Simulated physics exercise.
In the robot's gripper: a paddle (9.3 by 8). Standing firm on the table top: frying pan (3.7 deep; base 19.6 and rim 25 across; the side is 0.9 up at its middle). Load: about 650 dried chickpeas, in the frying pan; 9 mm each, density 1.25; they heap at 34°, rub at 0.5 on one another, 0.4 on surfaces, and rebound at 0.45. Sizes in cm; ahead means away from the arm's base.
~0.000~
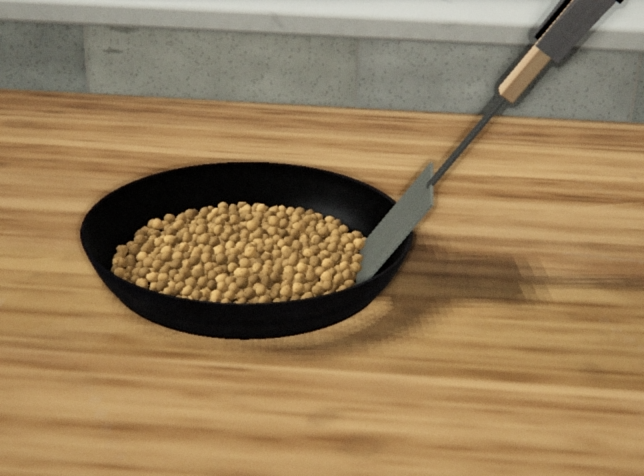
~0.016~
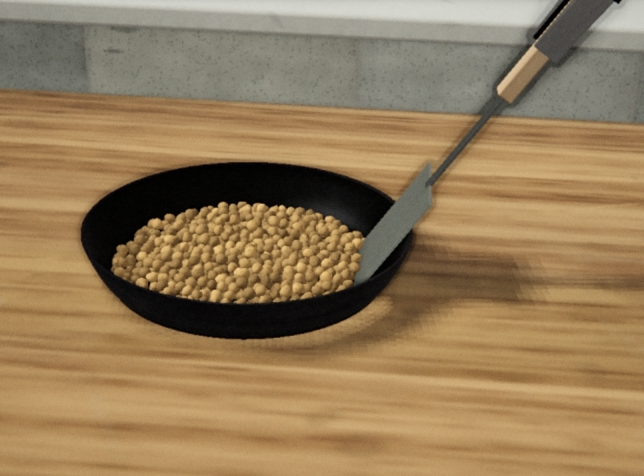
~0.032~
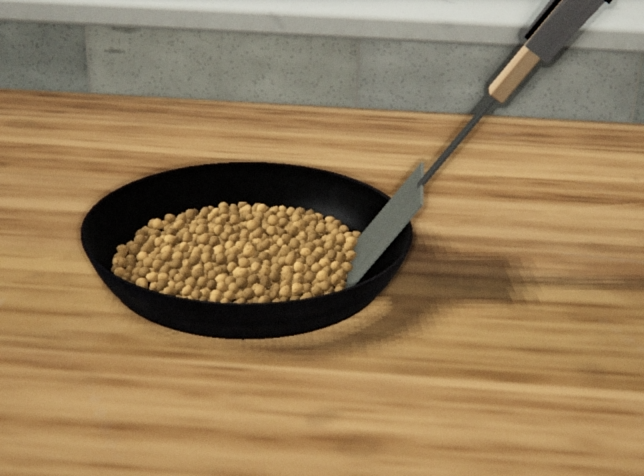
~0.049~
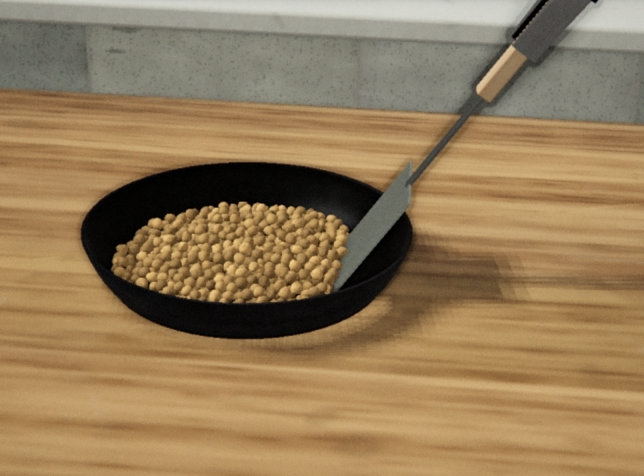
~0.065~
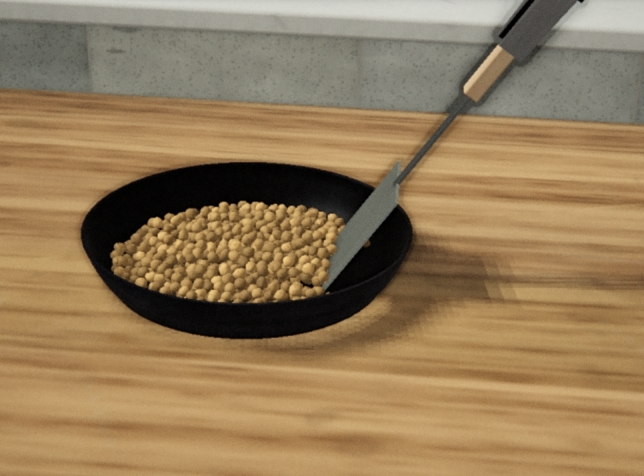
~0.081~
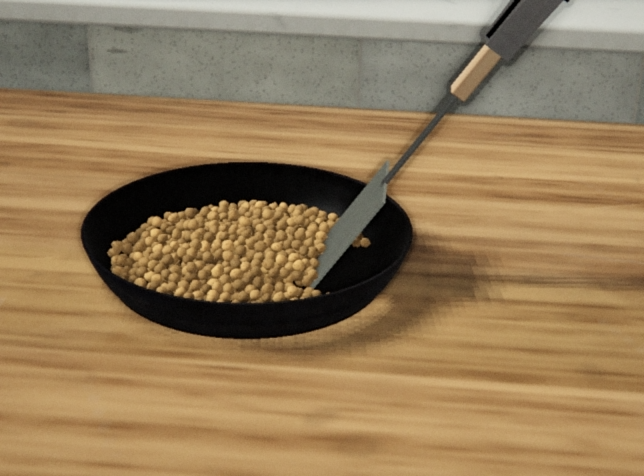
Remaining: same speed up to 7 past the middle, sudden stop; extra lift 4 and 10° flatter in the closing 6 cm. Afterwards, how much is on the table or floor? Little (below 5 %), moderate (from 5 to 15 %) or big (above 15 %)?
A little share, below 5 %, ends on the table or floor.
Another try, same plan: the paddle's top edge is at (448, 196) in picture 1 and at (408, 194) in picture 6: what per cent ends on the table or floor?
Some 0 per cent.
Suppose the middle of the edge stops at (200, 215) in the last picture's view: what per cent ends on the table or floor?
About 0 per cent.
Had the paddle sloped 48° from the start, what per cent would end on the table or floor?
It would be near 0 per cent.
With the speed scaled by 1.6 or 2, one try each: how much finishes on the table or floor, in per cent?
About 5 and 10 per cent.
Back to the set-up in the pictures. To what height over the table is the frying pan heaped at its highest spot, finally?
Some 4.5 cm.
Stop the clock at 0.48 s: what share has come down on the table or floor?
Some 0 per cent.
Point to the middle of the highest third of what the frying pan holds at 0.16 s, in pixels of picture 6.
At about (218, 246).
After 0.16 s, sloping 56°, highest piece 3 above the table; 647 in the frying pan.
After 0.24 s, sloping 52°, highest piece 4 above the table; 647 in the frying pan.
After 0.48 s, sloping 46°, highest piece 4 above the table; 646 in the frying pan, 1 on the table or floor.
After 1.53 s, sloping 46°, highest piece 4 above the table; 646 in the frying pan, 1 on the table or floor.
At rest, 646 in the frying pan, 1 on the table or floor. That is 0 % on the table or floor.
